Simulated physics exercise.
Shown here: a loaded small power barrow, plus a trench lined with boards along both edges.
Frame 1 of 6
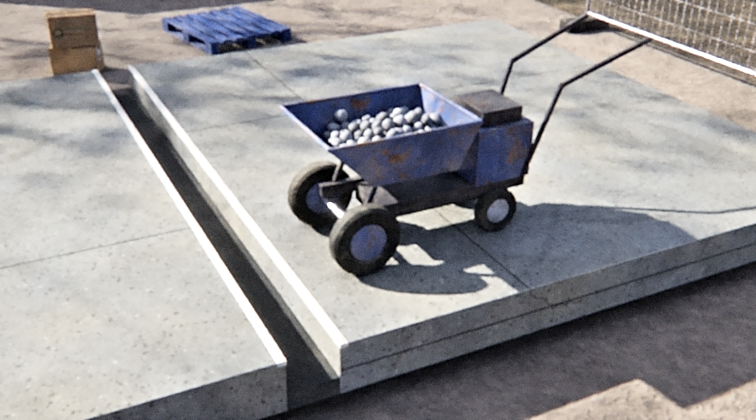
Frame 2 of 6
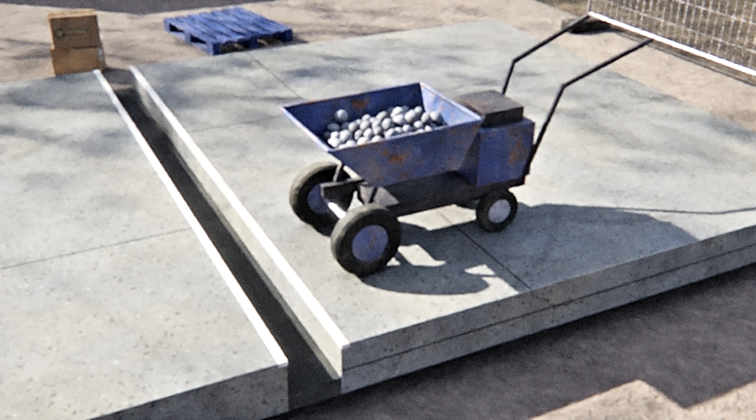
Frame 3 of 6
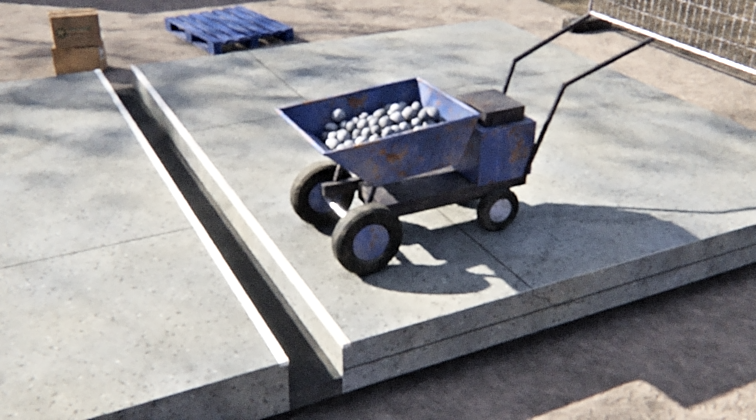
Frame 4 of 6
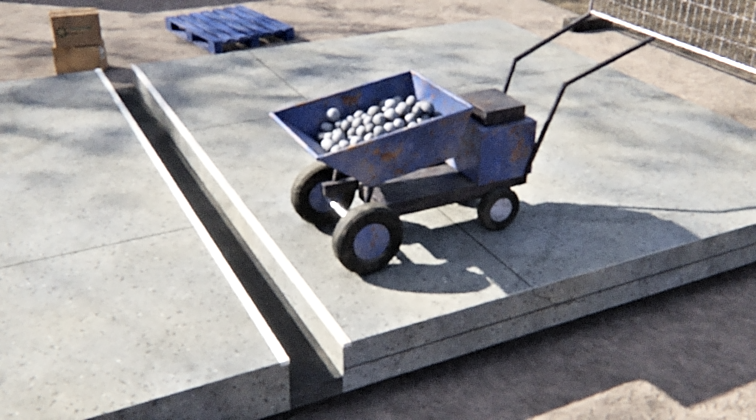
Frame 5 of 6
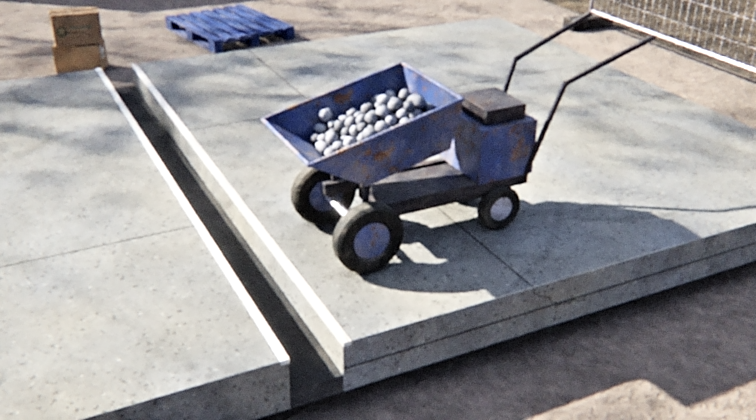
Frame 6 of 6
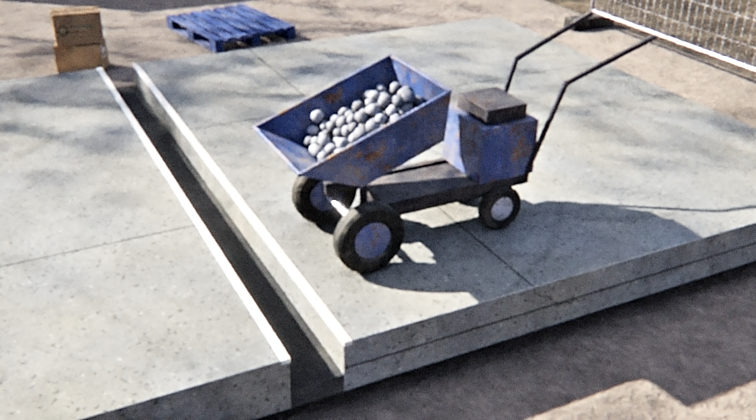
At the start, a small blue power barrow loaded with round grey cobbles stands on concrete slabs beside a narrow board-edged trench, its skip level. The skip then tips gradually forward to the left, its back end rising and front lip lowering, until it is clearly tilted with the cobbles still inside.
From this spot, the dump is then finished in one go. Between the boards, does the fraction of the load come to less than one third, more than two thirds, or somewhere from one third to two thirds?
Most likely the part landing in the trench will be short of a third.
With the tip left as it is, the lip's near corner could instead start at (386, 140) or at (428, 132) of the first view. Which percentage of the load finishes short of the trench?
10 % for the first, 60 % for the second.
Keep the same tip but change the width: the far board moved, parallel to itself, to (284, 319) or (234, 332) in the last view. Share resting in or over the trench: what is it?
0 %, give or take, and then 70 %.
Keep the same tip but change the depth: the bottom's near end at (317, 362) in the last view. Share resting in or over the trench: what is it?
It lands somewhere near 10 percent.
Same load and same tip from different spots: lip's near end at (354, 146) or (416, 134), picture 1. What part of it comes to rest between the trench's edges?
The first gives close to 70 per cent and the second 50 per cent.
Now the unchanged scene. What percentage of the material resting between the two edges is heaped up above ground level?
Roughly 15 %.
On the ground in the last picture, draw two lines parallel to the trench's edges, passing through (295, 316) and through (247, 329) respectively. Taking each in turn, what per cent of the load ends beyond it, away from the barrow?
Roughly 90 and 60 %.
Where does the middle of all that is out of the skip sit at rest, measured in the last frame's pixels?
Last view, centre at rest - approx. (202, 274).
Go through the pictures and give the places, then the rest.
The first frame shows lip of the skip at (330, 151), level; top of the load at (401, 122), round cobbles; first edge of the trench at (319, 311); far edge at (259, 327), the trench under half as wide as the skip, and about half as deep as wide.
The second frame shows lip of the skip at (329, 152), level; top of the load at (409, 132).
The third frame shows lip of the skip at (325, 154), tipped barely; top of the load at (406, 129).
The fourth frame shows lip of the skip at (318, 159), tipped a little; top of the load at (401, 125).
The fifth frame shows lip of the skip at (309, 166), tipped a little; top of the load at (394, 121).
The sixth frame shows lip of the skip at (300, 175), tipped clearly; top of the load at (399, 103); first edge of the trench at (323, 308); far edge at (263, 324).
Soon after the last picture, skip tipped steeply; all in the skip.
A little later, skip tipped steeply; about two thirds in the skip; a stray few in or heaped over the trench; about a third beyond it; a stray few falling.
Later still, skip tipped right over; a small part in the skip; a small part in or heaped over the trench; most beyond it.
At rest, skip tipped right over; a small part in the skip; a small part in or heaped over the trench; most beyond it.
